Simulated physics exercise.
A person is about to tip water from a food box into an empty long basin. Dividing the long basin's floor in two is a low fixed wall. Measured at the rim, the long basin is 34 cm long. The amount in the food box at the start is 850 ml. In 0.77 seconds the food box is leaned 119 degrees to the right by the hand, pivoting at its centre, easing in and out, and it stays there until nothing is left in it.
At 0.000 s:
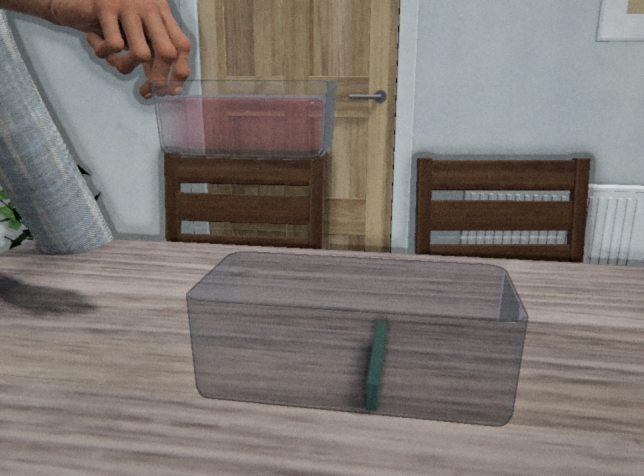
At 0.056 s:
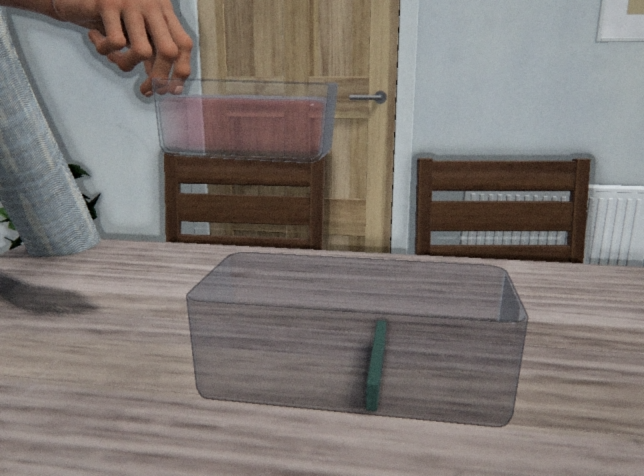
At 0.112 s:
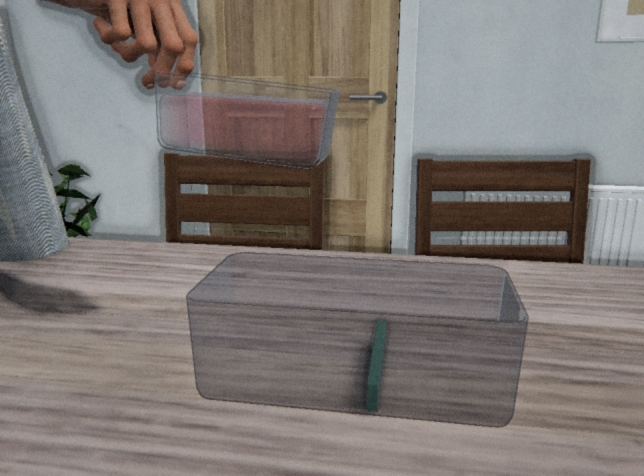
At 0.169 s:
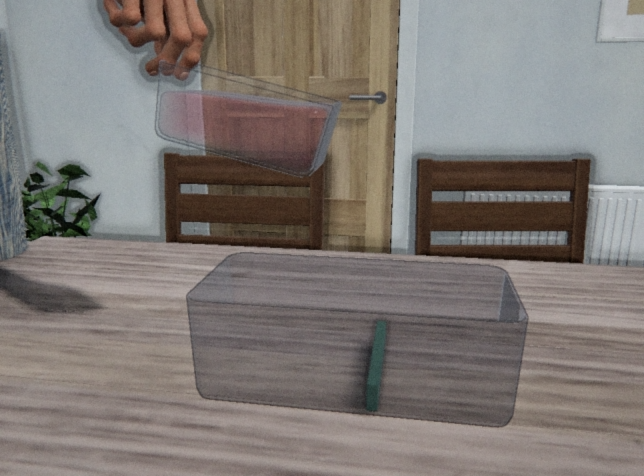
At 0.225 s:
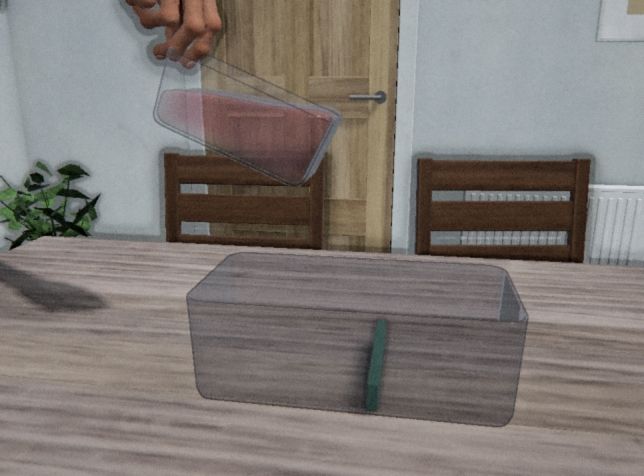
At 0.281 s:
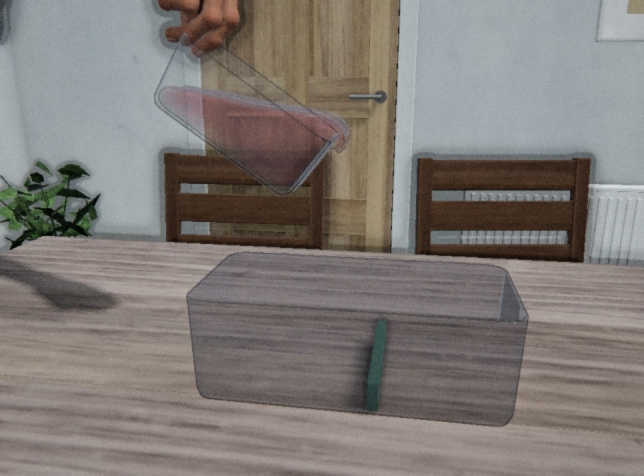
A hand tilts a clear box of pinkish liquid rightward above an empty clear basin.
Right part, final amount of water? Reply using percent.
48 per cent.
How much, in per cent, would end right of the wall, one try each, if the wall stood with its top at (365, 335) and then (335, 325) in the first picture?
Around 65 and 80 percent, in that order.
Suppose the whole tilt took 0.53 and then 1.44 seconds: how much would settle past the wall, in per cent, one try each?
Try 1: 40 %; try 2: 60 %.
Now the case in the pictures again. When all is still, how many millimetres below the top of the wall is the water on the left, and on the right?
The left side gives some 18 mm, the right side some 14 mm.
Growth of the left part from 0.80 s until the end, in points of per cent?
It comes to near 9 per cent.
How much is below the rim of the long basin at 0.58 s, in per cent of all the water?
52 %, roughly.
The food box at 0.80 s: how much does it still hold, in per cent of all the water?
0 %.
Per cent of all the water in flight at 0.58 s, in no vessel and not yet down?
40 per cent.
By 0.58 s the tilt is 102° and 8 per cent is still to pour, 7 is left of the wall and 44 right of it.
By 0.80 s the tilt is 119° and 0 per cent is still to pour, 40 is left of the wall and 52 right of it.
By 1.02 s the tilt is 119° and 0 per cent is still to pour, 44 is left of the wall and 53 right of it.
By 1.27 s the tilt is 119° and 0 per cent is still to pour, 48 is left of the wall and 49 right of it.
At rest 49 per cent lies left of the wall, 48 right of it and 3 outside.
